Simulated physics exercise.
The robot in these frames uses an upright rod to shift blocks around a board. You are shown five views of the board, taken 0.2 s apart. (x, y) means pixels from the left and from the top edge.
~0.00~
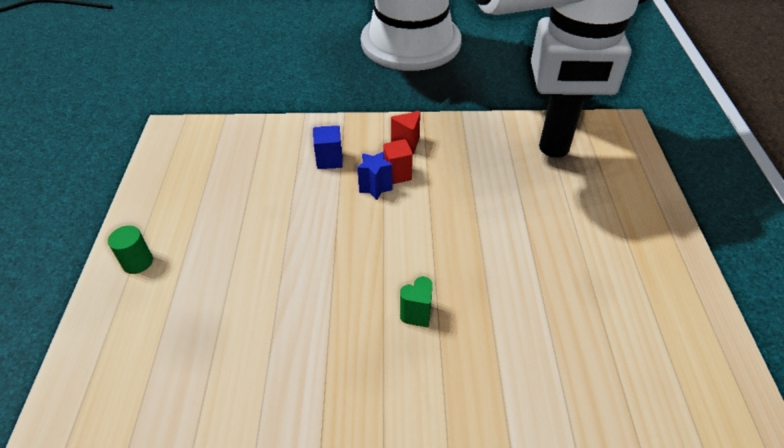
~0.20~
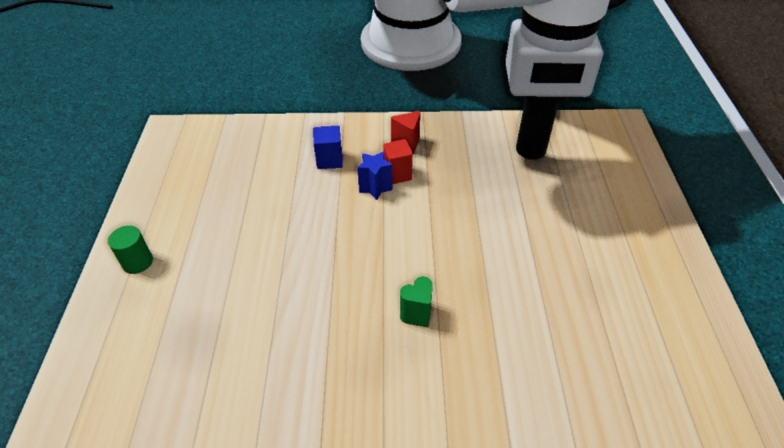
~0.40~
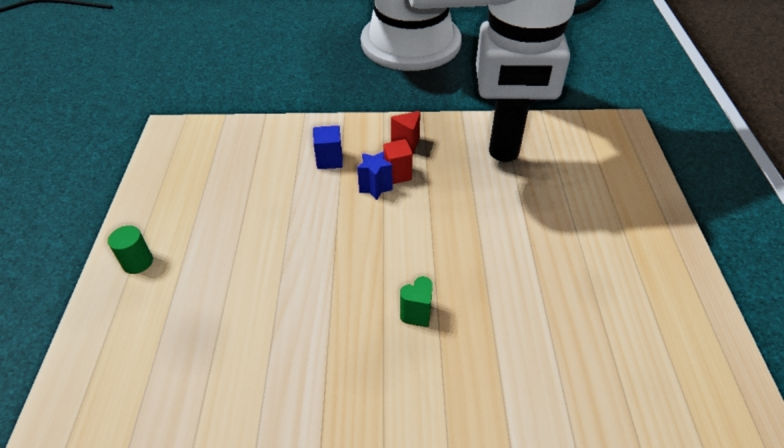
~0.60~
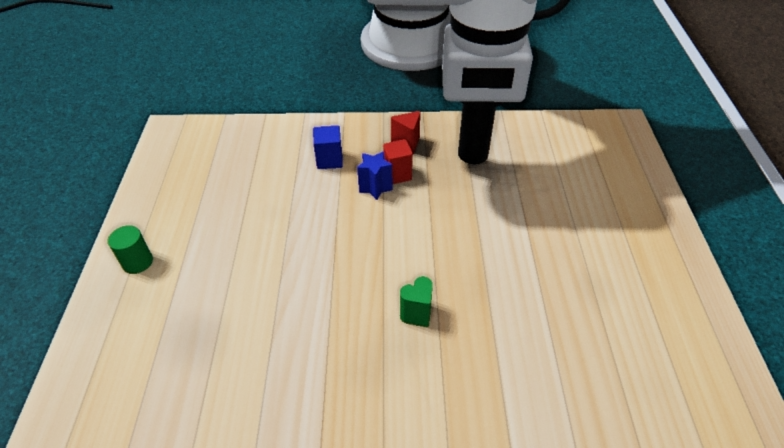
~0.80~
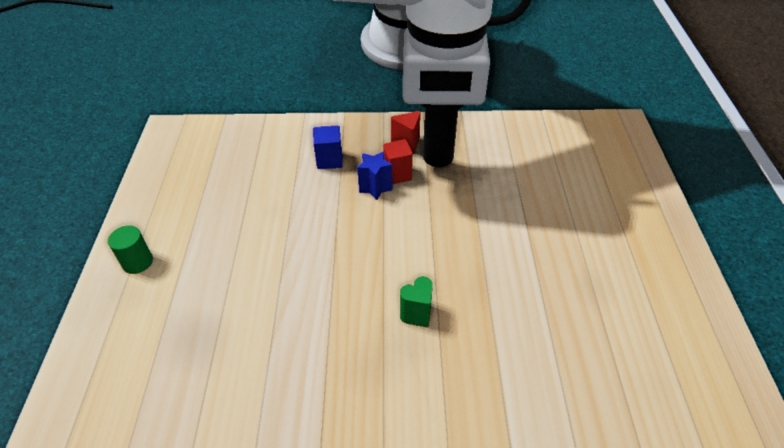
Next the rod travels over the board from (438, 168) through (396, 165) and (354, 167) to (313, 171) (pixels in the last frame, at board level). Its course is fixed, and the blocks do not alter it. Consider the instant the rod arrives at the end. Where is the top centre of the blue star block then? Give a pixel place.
I'd expect the centre of its top face to be at (347, 175).
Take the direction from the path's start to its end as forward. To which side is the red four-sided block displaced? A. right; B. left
My pick is B.
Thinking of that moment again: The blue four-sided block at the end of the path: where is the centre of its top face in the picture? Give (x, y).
Its top face will be centred at roughly (296, 129).
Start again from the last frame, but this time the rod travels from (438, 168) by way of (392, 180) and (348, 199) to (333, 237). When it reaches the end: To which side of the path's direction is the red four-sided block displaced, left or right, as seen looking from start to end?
It shifts to the right.
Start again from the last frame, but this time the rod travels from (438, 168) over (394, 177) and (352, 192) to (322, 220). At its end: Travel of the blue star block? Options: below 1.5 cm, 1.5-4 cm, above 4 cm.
Offset: Above 4 cm.
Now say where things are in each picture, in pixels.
Rod's lower end at (554, 148); blue four-sided block at (327, 134); blue star block at (374, 162); red four-sided block at (398, 149); red triangle at (408, 119), in the first picture.
Rod at (531, 150); blocks still, in the second picture.
Rod at (504, 152); blocks still, in the third picture.
Rod at (473, 155); blocks still, in the fourth picture.
Rod at (438, 157); blue four-sided block at (327, 134); blue star block at (374, 162); red four-sided block at (398, 149); red triangle at (408, 119), in the fifth picture.
What follows on the original path. One third of the way, rod at (395, 155); blue star block at (362, 168), turned 35° anticlockwise; red four-sided block at (372, 151), turned 30° anticlockwise.
Two thirds of the way, rod at (353, 156); blue four-sided block at (324, 134); blue star block at (349, 175), turned 90° anticlockwise; red four-sided block at (335, 159), turned 75° anticlockwise.
At the end, rod at (311, 160); blue four-sided block at (296, 129), turned 75° clockwise; blue star block at (347, 175), turned 100° anticlockwise; red four-sided block at (317, 166), turned 150° anticlockwise; red triangle still.
